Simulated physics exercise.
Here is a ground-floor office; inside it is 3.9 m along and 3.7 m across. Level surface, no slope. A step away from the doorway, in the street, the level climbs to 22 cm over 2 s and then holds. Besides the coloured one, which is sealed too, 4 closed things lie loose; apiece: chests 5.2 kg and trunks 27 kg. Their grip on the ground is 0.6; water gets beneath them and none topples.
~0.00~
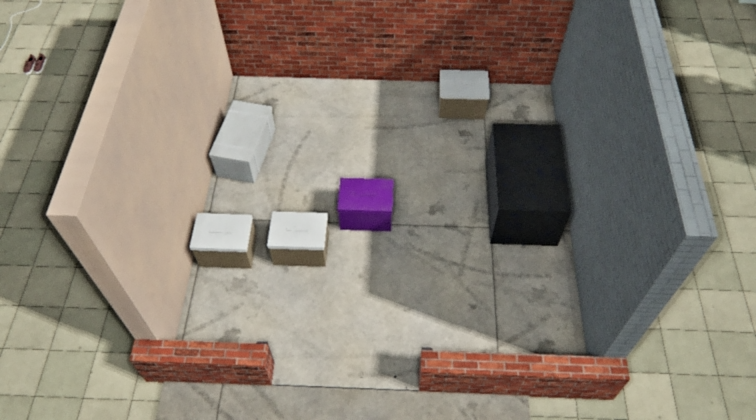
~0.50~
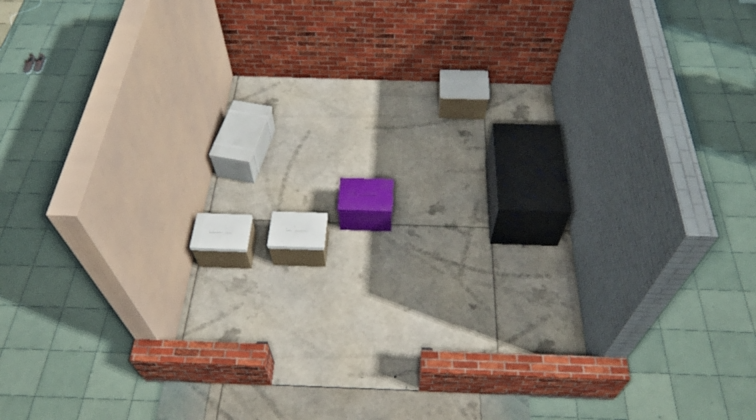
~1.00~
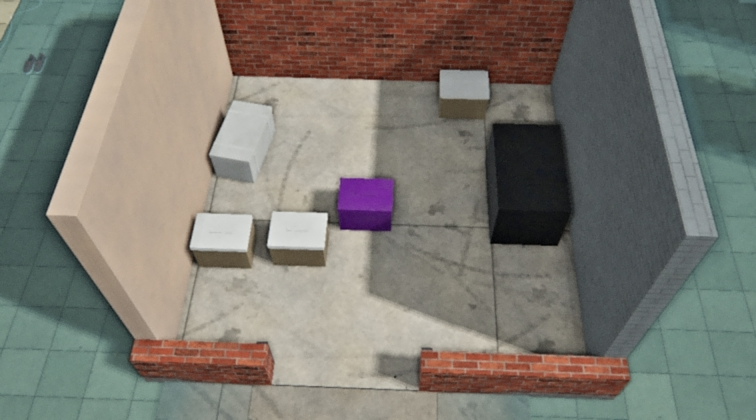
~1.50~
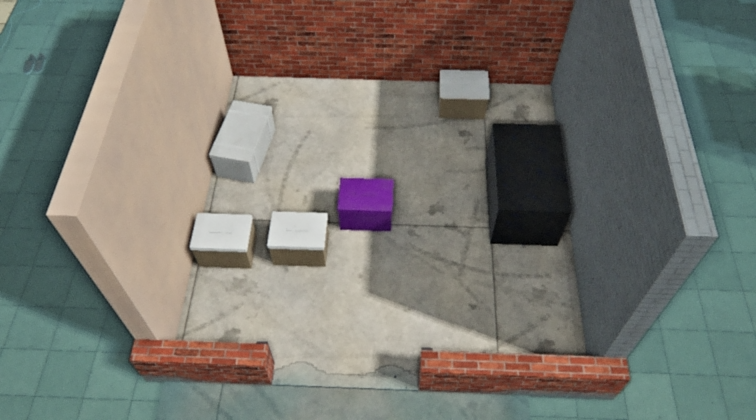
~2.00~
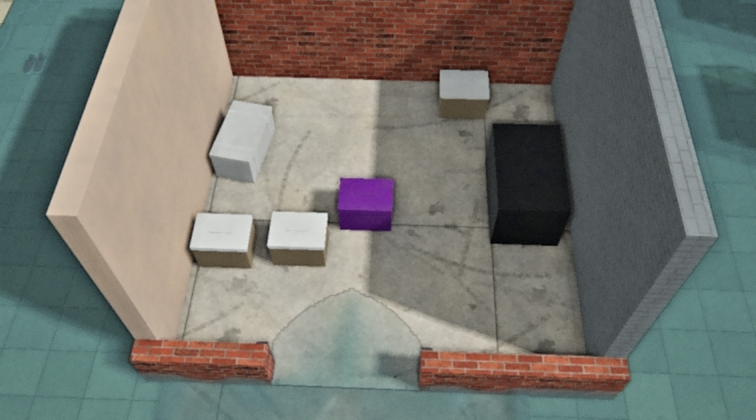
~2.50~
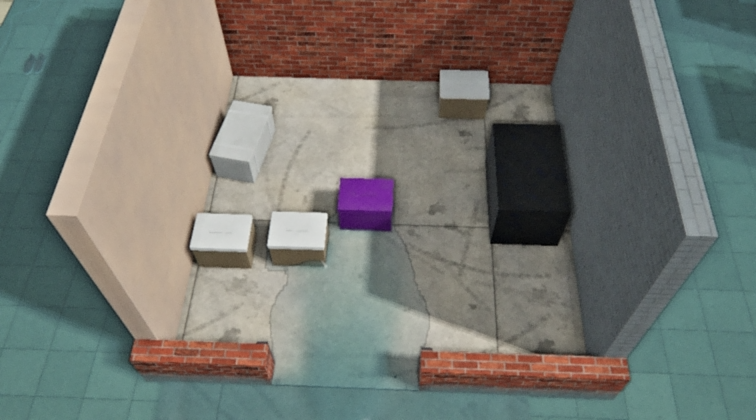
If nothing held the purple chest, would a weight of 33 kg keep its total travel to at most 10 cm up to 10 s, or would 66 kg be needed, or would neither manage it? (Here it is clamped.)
The heavier weight is required.
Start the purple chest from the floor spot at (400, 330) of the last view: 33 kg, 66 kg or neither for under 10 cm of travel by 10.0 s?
Just the heavier works.
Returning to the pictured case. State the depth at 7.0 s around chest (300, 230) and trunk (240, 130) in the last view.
Depths: Near 8 cm, then near 13 cm.
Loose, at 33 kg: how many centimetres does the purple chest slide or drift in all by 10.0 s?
I'd say roughly 60 centimetres in all.
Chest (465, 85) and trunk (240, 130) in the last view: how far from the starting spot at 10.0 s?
They sit 20 cm and 150 cm away, in the order given.
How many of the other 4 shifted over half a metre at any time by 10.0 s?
The number is 4.
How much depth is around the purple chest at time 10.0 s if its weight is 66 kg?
Around 15 cm.
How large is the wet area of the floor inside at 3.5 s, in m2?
6.5 m2.
After 3.5 s the purple chest would be 8 cm from its start with 33 kg and 0 cm from its start with 66 kg; 7 cm of water round it then.
After 4.5 s the purple chest would be 10 cm from its start with 33 kg and 0 cm from its start with 66 kg; 6 cm of water round it then.
After 7.0 s the purple chest would be 10 cm from its start with 33 kg and 0 cm from its start with 66 kg; 9 cm of water round it then.
After 10.0 s the purple chest would be 48 cm from its start with 33 kg and 1 cm from its start with 66 kg; 15 cm of water round it then.
